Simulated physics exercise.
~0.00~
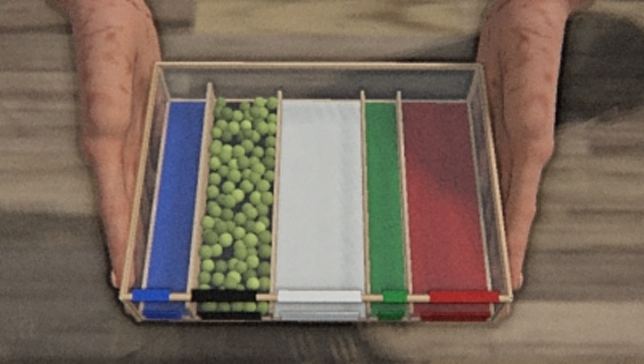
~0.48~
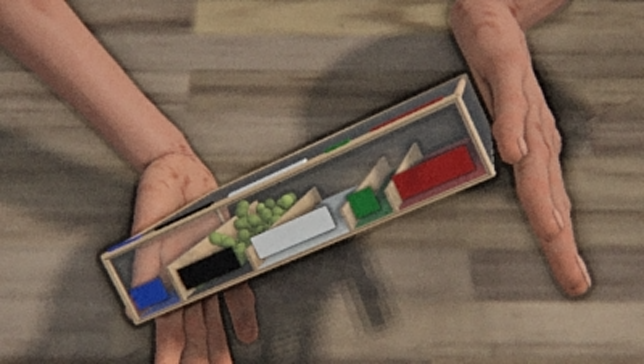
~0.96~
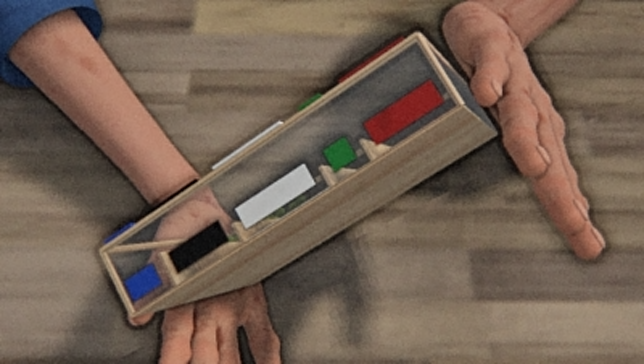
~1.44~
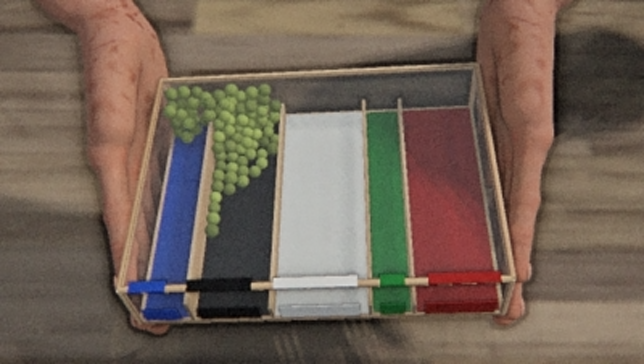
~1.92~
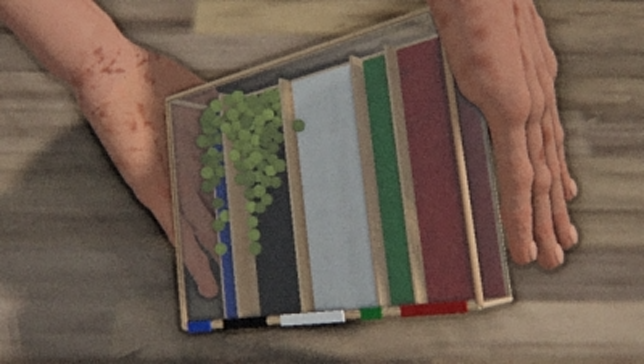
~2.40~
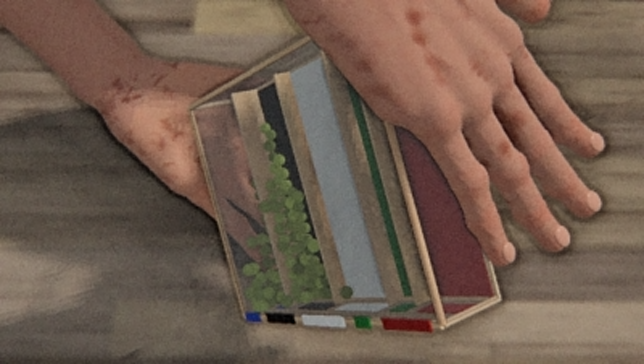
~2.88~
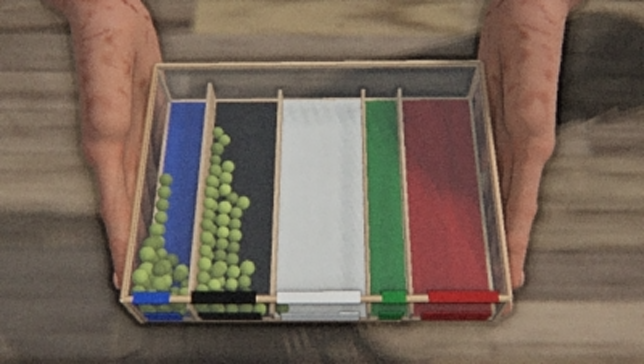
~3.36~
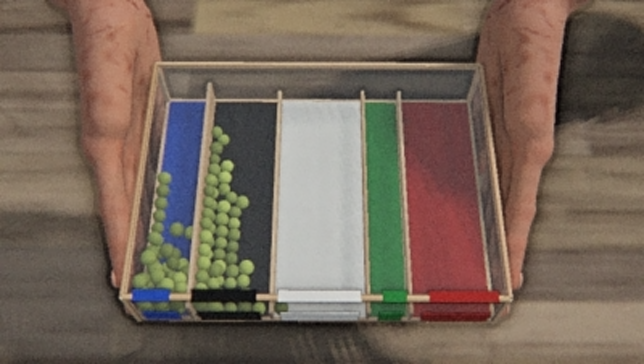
Green peas in a divided clear box spread from black into blue as hands tilt it twice.
